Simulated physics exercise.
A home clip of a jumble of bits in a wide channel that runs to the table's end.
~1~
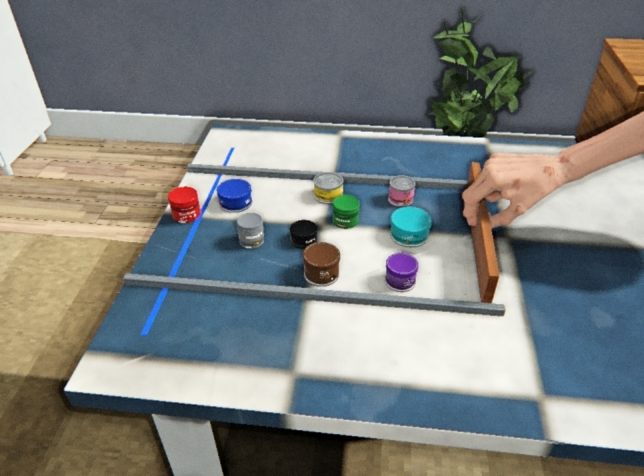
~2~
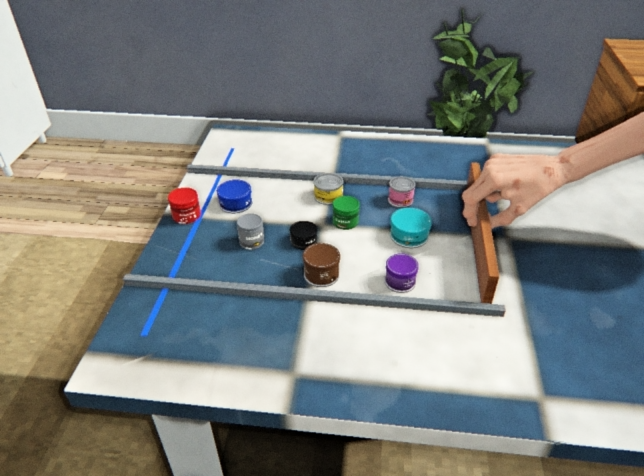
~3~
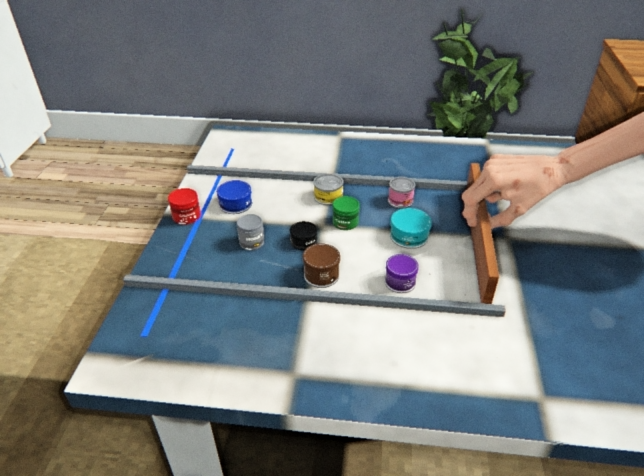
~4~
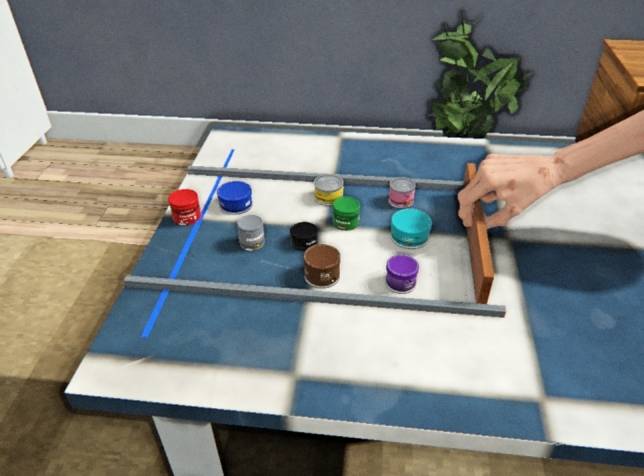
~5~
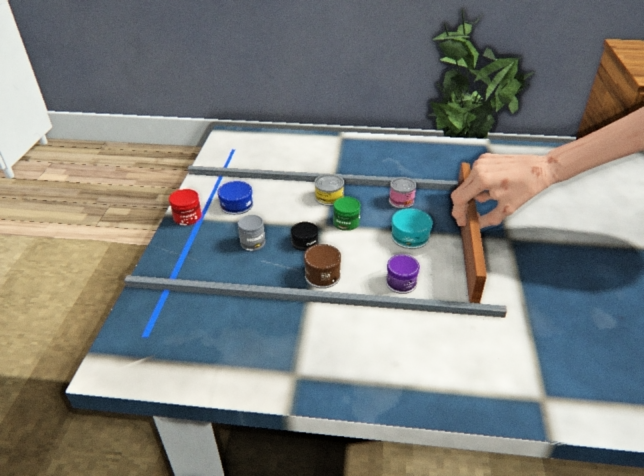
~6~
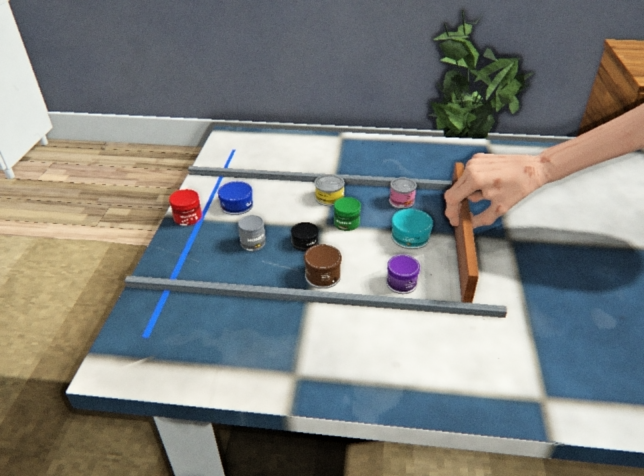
A hand on the right held a wooden board upright and slid it slightly left between two grey rails, while the colourful little pots scattered across the blue and white table barely moved at all.
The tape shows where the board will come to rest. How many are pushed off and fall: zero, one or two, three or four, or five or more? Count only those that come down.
The number that fall off is three or four.
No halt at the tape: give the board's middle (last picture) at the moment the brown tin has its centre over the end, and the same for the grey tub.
About (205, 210), and (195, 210) for the other.
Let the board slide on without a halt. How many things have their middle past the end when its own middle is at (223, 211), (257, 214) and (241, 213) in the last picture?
In that order 0, 0 and 0.
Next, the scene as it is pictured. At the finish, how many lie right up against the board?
That makes 5.
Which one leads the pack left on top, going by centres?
The grey tub.
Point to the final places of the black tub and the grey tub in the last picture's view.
About (175, 238), and the other about (154, 226).
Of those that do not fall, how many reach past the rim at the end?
1 of them.
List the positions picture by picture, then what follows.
The first frame shows red tub (185, 205); blue pot (235, 196); grey tub (251, 231); board (480, 227); tape (197, 222).
The second frame shows blue pot (235, 196); brown tin (322, 265).
The third frame shows grey tub (251, 232); black tub (304, 236).
The fourth frame shows red tub (185, 207); pink pot (402, 193).
The fifth frame shows blue pot (236, 198); green tub (347, 214).
The sixth frame shows red tub (186, 208); blue pot (236, 198); grey tub (252, 233); board (463, 227); tape (199, 224).
A little later, none off yet; red tub at rest near (186, 208); blue pot at rest near (236, 198); grey tub at rest near (252, 233).
Next, none off yet; red tub moving near (183, 208); blue pot shifted about its own width near (207, 196); grey tub shifted well along near (196, 229).
When it is over, the number that fall off is three or four; down, brown tin, yellow tin, blue pot and red tub.
